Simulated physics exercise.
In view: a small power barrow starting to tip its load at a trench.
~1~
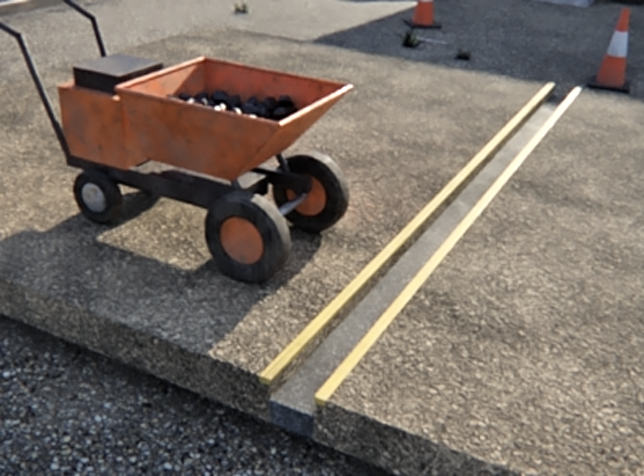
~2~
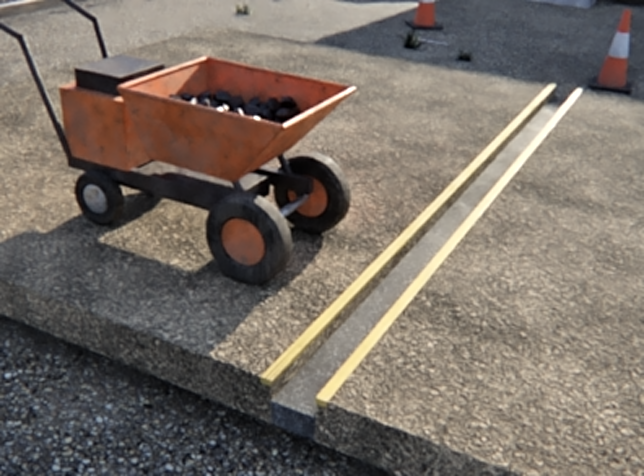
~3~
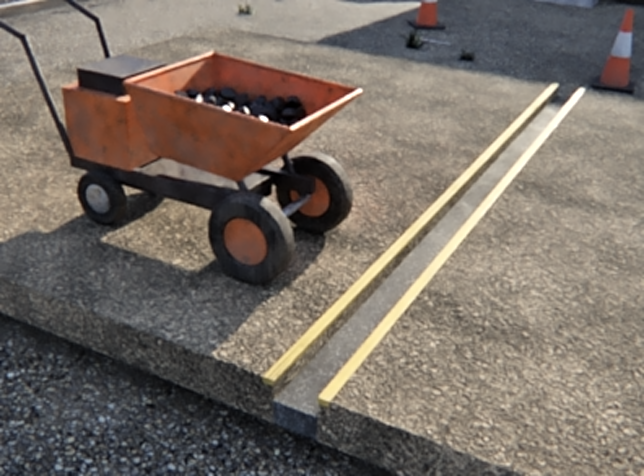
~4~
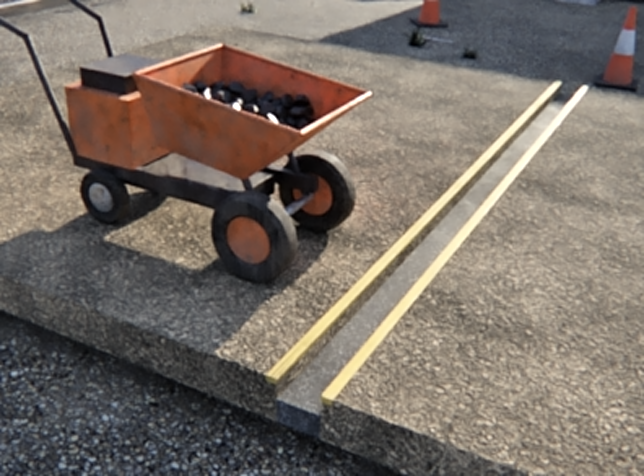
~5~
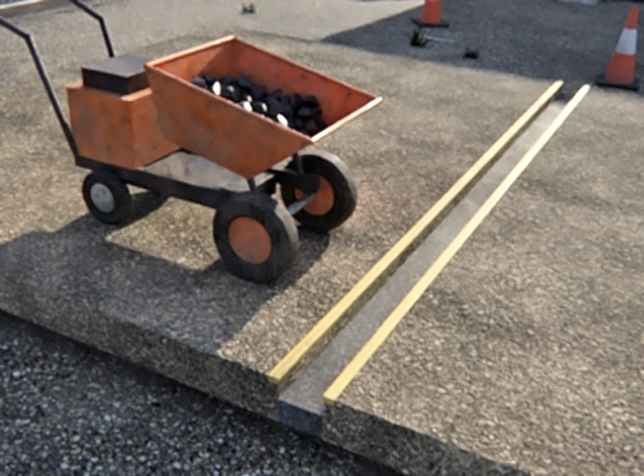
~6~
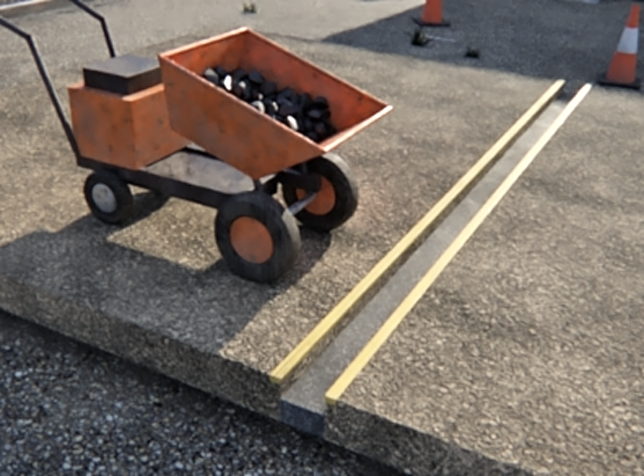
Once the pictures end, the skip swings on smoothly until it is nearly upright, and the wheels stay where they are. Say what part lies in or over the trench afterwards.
It catches under half.
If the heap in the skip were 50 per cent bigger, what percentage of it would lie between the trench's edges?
Some 20 per cent.
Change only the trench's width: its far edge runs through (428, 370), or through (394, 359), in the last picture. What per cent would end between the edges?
The first gives 90 %, the second 60 %.
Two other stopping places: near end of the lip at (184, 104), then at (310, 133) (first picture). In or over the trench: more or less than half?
The first try: The smaller part. The second: Less than half.
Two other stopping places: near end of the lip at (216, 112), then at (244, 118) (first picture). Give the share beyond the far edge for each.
In turn 10 and 20 in a hundred.
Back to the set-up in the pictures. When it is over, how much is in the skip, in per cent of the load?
Roughly 5 in a hundred.
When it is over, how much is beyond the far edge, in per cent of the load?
Roughly 65 in a hundred.
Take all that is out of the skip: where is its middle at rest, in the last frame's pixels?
Close to (448, 289).
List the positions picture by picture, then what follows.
In the first picture, lip of the skip near (279, 126), level; top of the load near (223, 111), lumps of coal; first edge of the trench near (307, 334); far edge near (359, 351), the trench under half as wide as the skip, and about half as deep as wide.
In the second picture, lip of the skip near (282, 128), level; top of the load near (225, 112).
In the third picture, lip of the skip near (289, 131), tipped barely; top of the load near (231, 109).
In the fourth picture, lip of the skip near (300, 135), tipped a little; top of the load near (226, 104).
In the fifth picture, lip of the skip near (311, 142), tipped a little; top of the load near (217, 92).
In the sixth picture, lip of the skip near (323, 152), tipped clearly; top of the load near (227, 98); first edge of the trench near (317, 333); far edge near (369, 350).
Shortly afterwards, skip tipped steeply; the whole lot in the skip.
Next, skip tipped right over; near two thirds in the skip; a little in or heaped over the trench; near a quarter beyond it.
Some moments later, skip tipped right over; a little in the skip; near a quarter in or heaped over the trench; near two thirds beyond it.
In the end, skip tipped right over; a little in the skip; near a quarter in or heaped over the trench; near two thirds beyond it.
